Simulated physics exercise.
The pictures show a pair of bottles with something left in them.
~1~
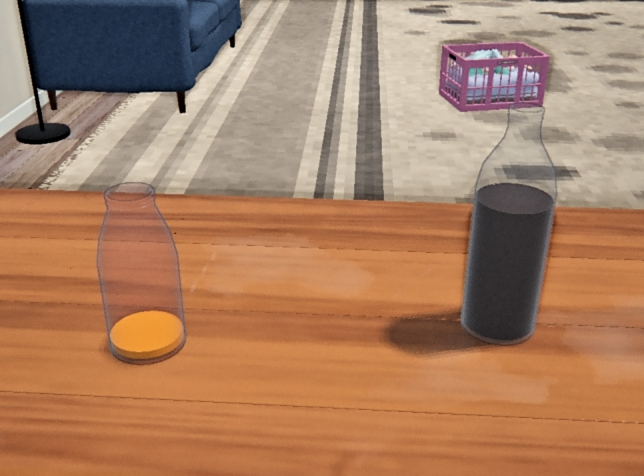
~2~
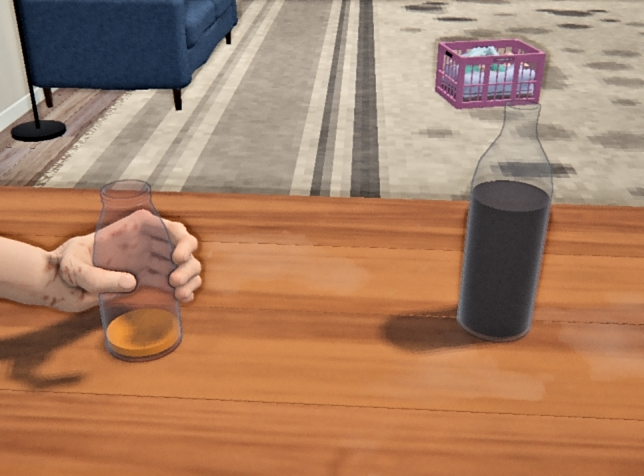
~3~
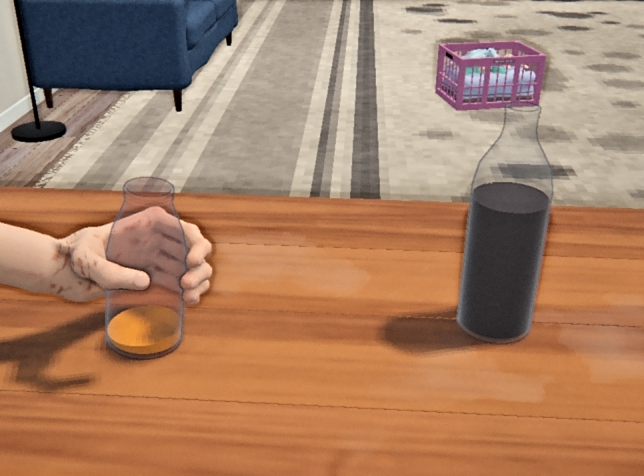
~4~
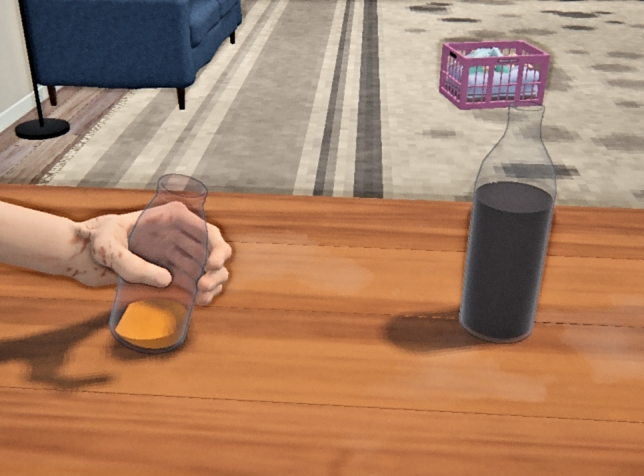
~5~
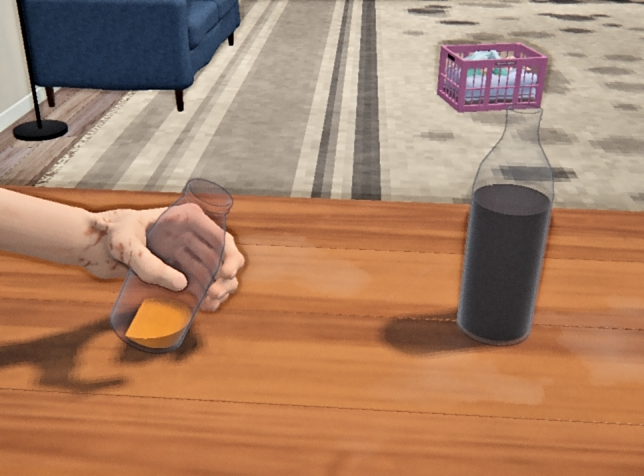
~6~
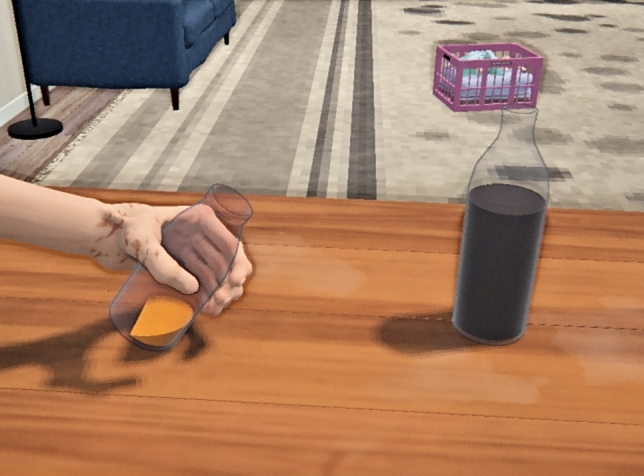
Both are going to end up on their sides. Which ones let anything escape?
Left bottle: Nothing escapes; right bottle: Something escapes.
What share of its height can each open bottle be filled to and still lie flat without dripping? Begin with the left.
Fill limits: About 16 % and about 24 %.
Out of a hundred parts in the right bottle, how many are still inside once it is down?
Roughly 40 percent stays in.
Soon after, the left bottle is nearly down; left bottle, nothing comes out.
Later, the left bottle lies flat; left bottle, nothing comes out.
In the end, both lie flat; left bottle, nothing comes out; right bottle, it is running out of the neck.
